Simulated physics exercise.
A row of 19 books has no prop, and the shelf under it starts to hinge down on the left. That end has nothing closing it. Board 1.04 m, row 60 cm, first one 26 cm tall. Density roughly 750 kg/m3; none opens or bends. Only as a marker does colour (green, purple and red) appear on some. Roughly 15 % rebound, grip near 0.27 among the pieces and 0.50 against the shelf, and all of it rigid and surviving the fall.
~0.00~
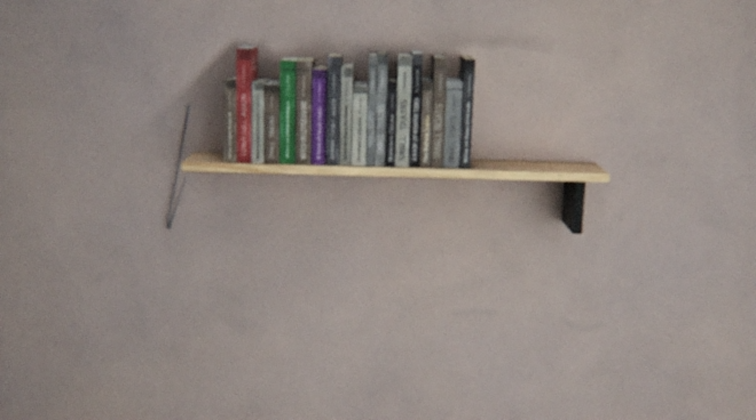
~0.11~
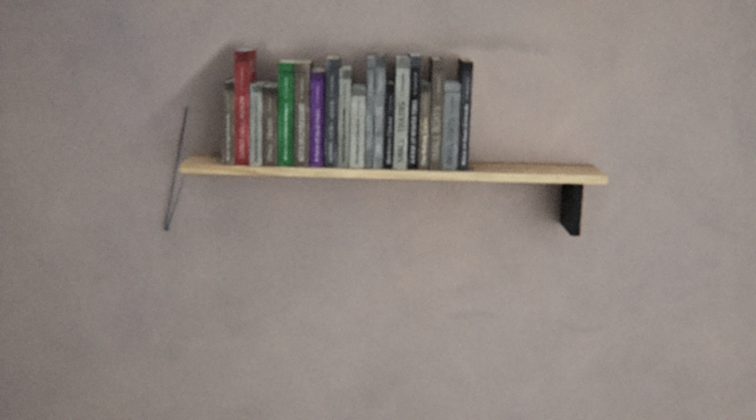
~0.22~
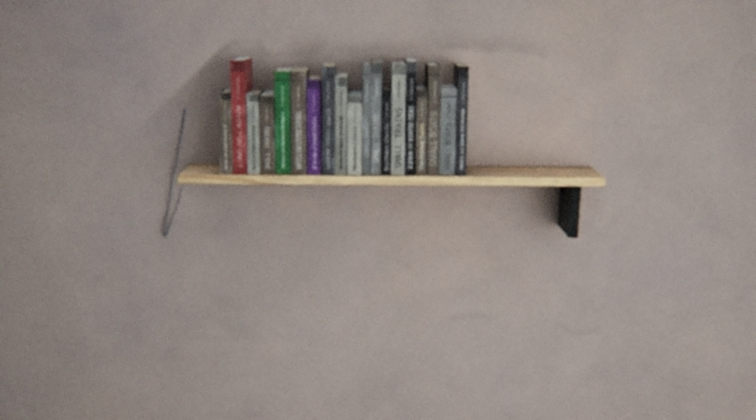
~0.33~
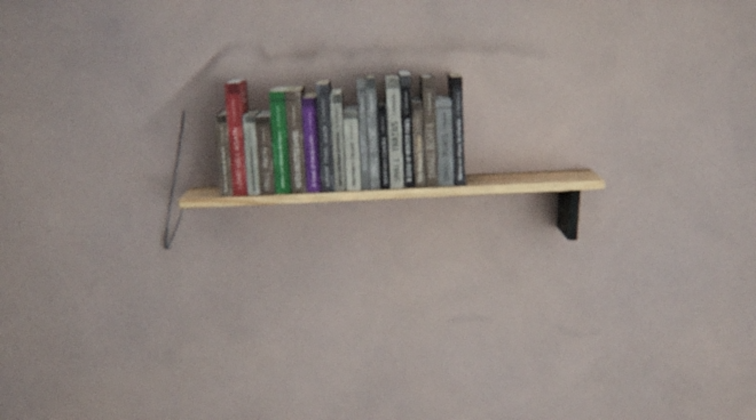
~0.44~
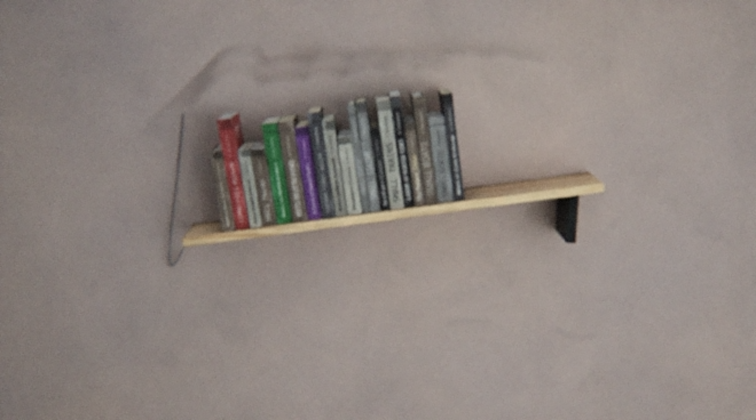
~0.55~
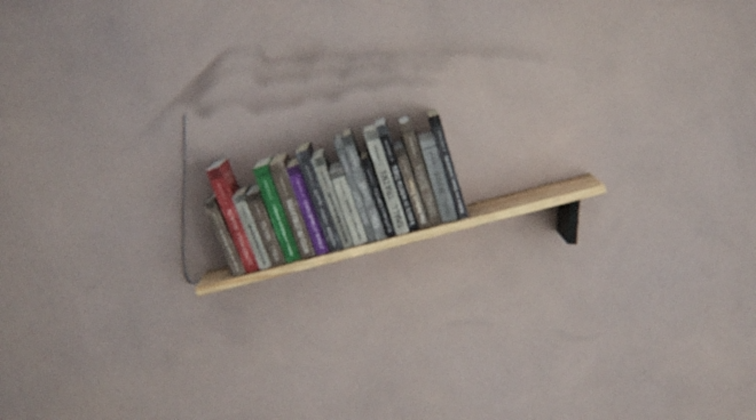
A wall shelf holding a row of books sank at its left end, slowly at first and then more steeply, and the books, one red, one green and one purple among them, leaned left.
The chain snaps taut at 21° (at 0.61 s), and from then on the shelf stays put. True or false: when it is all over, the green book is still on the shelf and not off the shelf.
False.
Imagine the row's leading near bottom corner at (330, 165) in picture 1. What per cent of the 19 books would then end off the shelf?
20 percent.
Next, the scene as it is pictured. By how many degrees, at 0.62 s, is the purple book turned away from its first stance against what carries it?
Angle from initial pose, roughly 15 deg - estimate.
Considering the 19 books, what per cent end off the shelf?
45 per cent.
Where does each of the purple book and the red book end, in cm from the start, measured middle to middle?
Net shift, middle to middle: Purple 120 cm, red 140 cm.
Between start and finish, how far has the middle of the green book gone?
Close to 135 cm, in a straight line.
Around 0.62 s, none of the 19 books off the shelf, 19 disturbed; green book tipped 13°; red book tipped 16°.
Around 0.82 s, none of the 19 books off the shelf, 19 disturbed; green book tipped 49°; red book on its side.
Around 1.18 s, 5 of the 19 books off the shelf; green book on its side; red book on its side.
Around 1.58 s, 8 of the 19 books off the shelf; green book on its side; purple book upside down.
Finally (1.9 s), 9 of the 19 books off the shelf; green book on its side; purple book on its side; red book on its side.
